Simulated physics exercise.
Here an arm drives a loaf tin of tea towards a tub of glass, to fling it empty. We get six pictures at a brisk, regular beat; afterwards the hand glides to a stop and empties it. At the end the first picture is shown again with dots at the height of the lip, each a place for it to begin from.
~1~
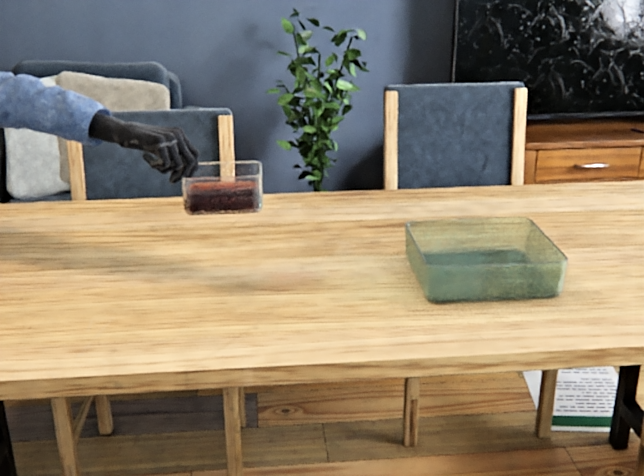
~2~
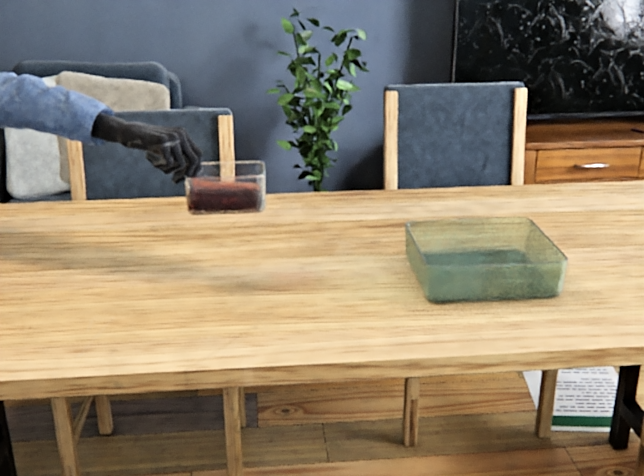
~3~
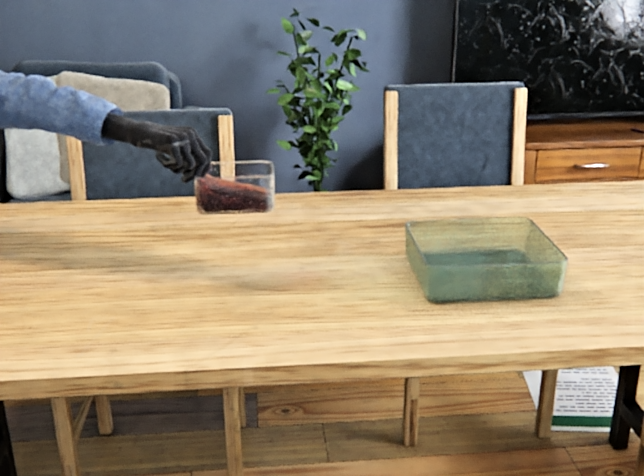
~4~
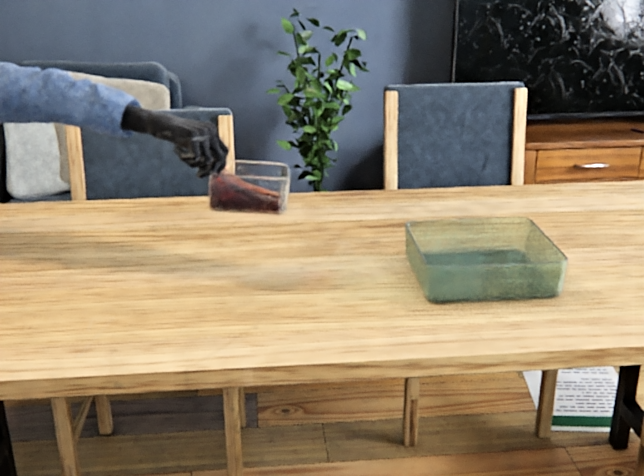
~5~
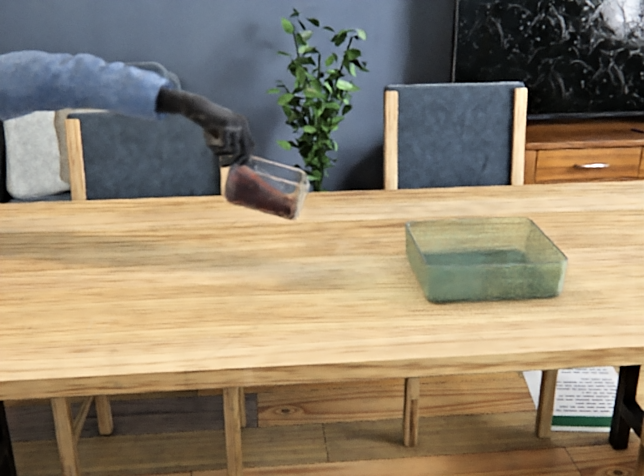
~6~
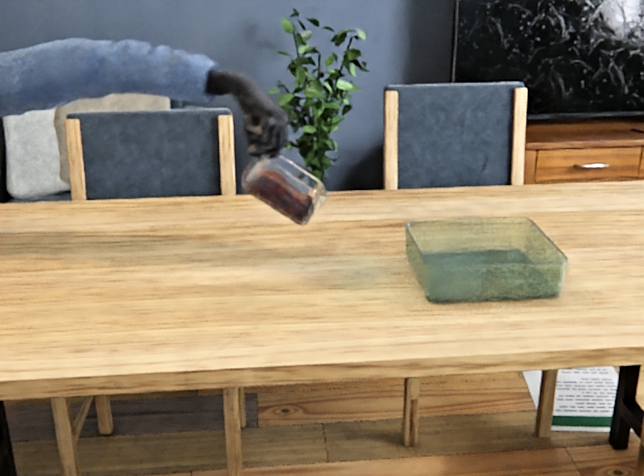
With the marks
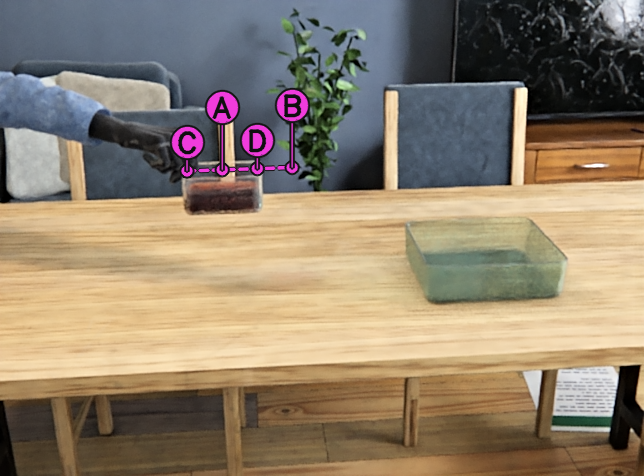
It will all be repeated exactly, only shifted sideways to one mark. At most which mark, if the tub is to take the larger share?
B will do.
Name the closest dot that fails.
That would be D.
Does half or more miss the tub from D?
Yes, it does.
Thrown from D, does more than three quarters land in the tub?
No, less.
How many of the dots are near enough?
One.
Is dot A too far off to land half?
Yes.
On the marked copy, A at (222, 169); B at (292, 167); C at (187, 170); D at (257, 168).
With A, about 0 % lands in the tub, 98 % falls short.
With B, about 70 % lands in the tub, 15 % falls short and 14 % goes beside or beyond.
With C, about 0 % lands in the tub, 100 % falls short.
With D, about 31 % lands in the tub, 63 % falls short and 6 % goes beside or beyond.
